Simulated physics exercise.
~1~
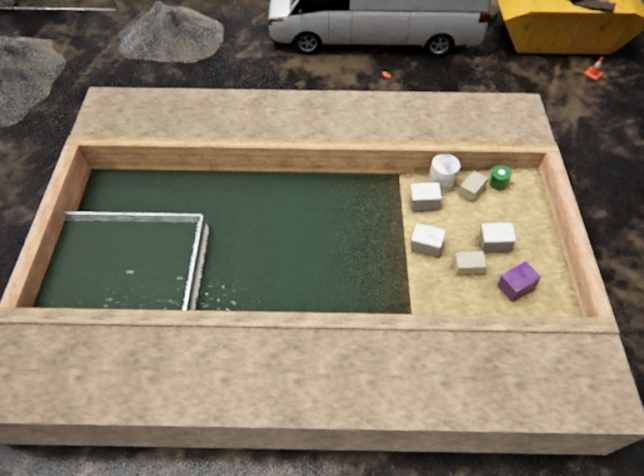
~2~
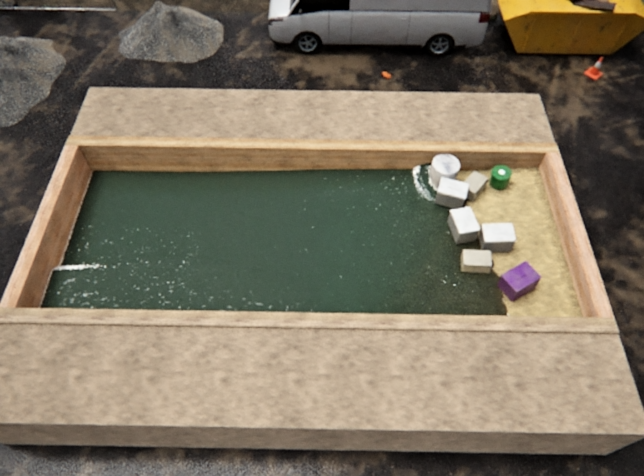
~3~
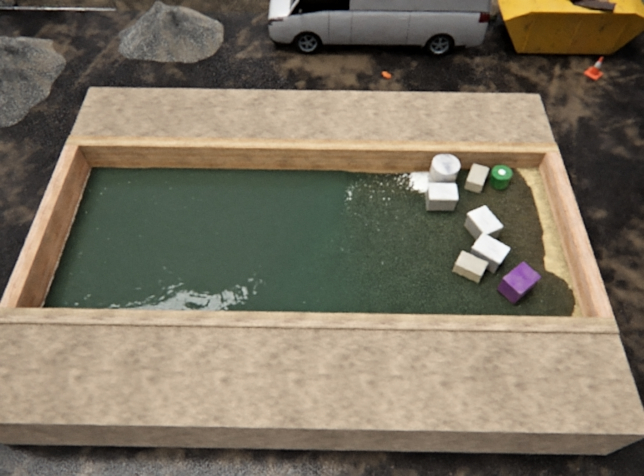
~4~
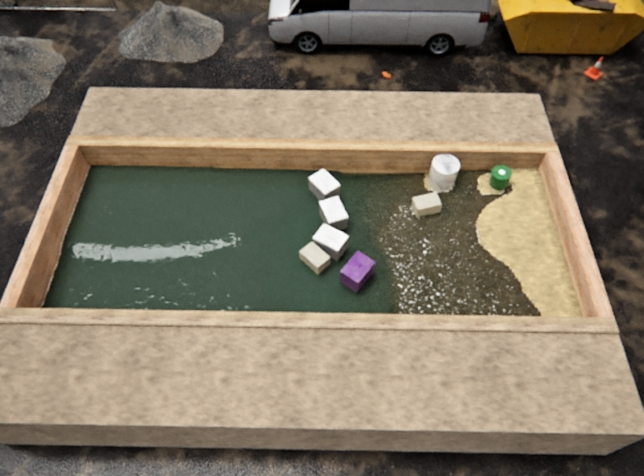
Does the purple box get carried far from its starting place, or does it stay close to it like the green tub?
The purple box gets carried far to the left of its starting place, while the green tub barely shifts.
